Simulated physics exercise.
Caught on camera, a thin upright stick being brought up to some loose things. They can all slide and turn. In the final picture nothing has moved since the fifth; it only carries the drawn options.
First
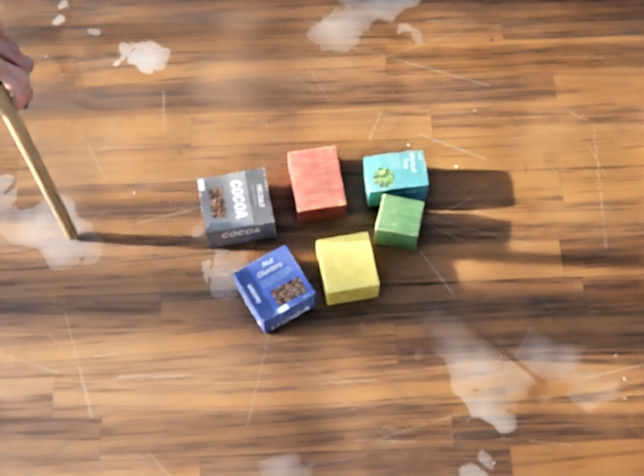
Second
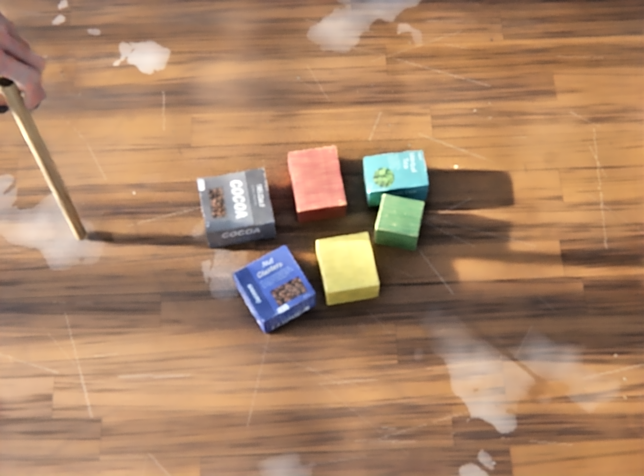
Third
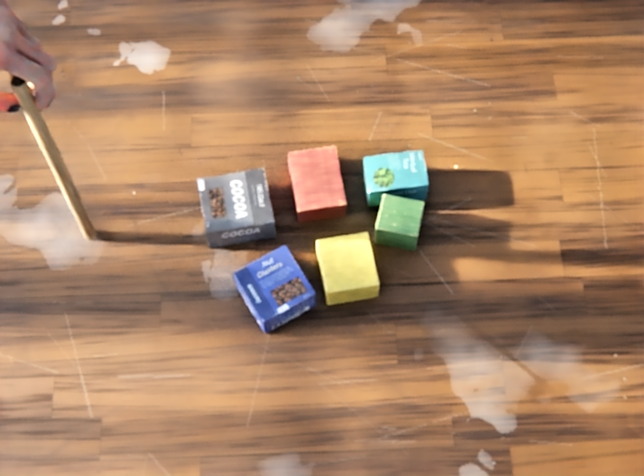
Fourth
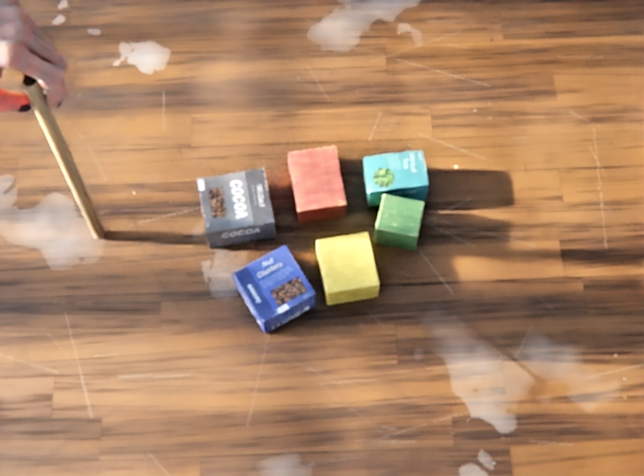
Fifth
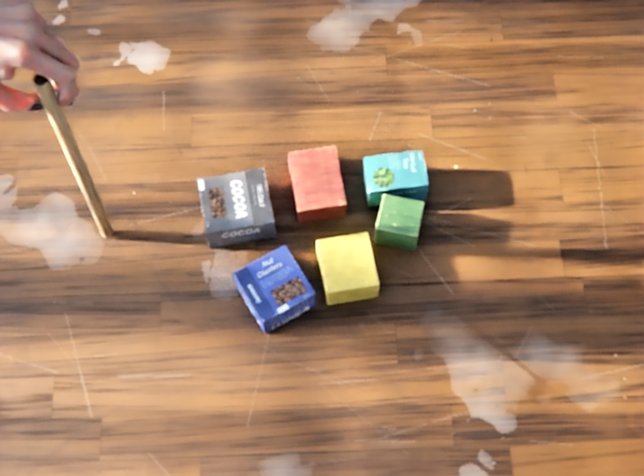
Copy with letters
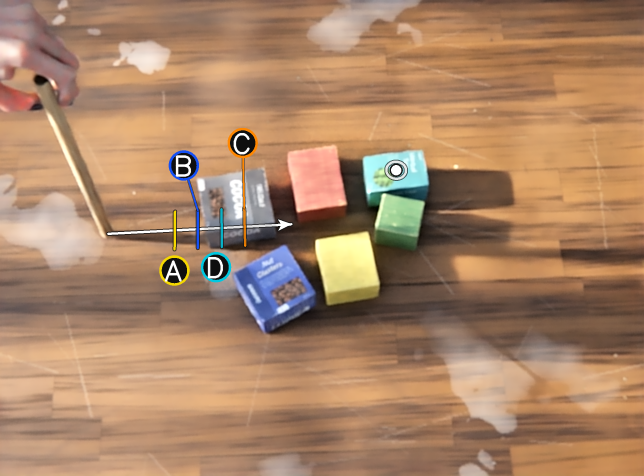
In this clip, a hand at the upper left moves a thin stick a short way rightward over a wooden surface toward a grey packet, while the grouped packets and red, yellow and green blocks stay still.
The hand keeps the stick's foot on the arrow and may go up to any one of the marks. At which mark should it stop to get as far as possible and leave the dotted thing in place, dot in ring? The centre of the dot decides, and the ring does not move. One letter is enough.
Mark C.
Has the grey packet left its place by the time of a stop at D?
Yes.
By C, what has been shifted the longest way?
It is the grey packet.
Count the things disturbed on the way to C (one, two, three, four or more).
It has moved two.
On the marked copy, A at (175, 231); B at (198, 229); C at (245, 226); D at (222, 228); the arrow from (108, 234) to (292, 224); the white dot at (397, 170).
Taking C. A third of the way, foot of the stick (158, 232).
Two thirds of the way, foot of the stick (208, 229); grey packet (244, 206).
When it is over, foot of the stick (245, 227); grey packet (278, 200); red block (330, 176); the dot is still in its ring.
As for the rest, A keeps the dot in but is short; B keeps the dot in but is short; D keeps the dot in but is short.
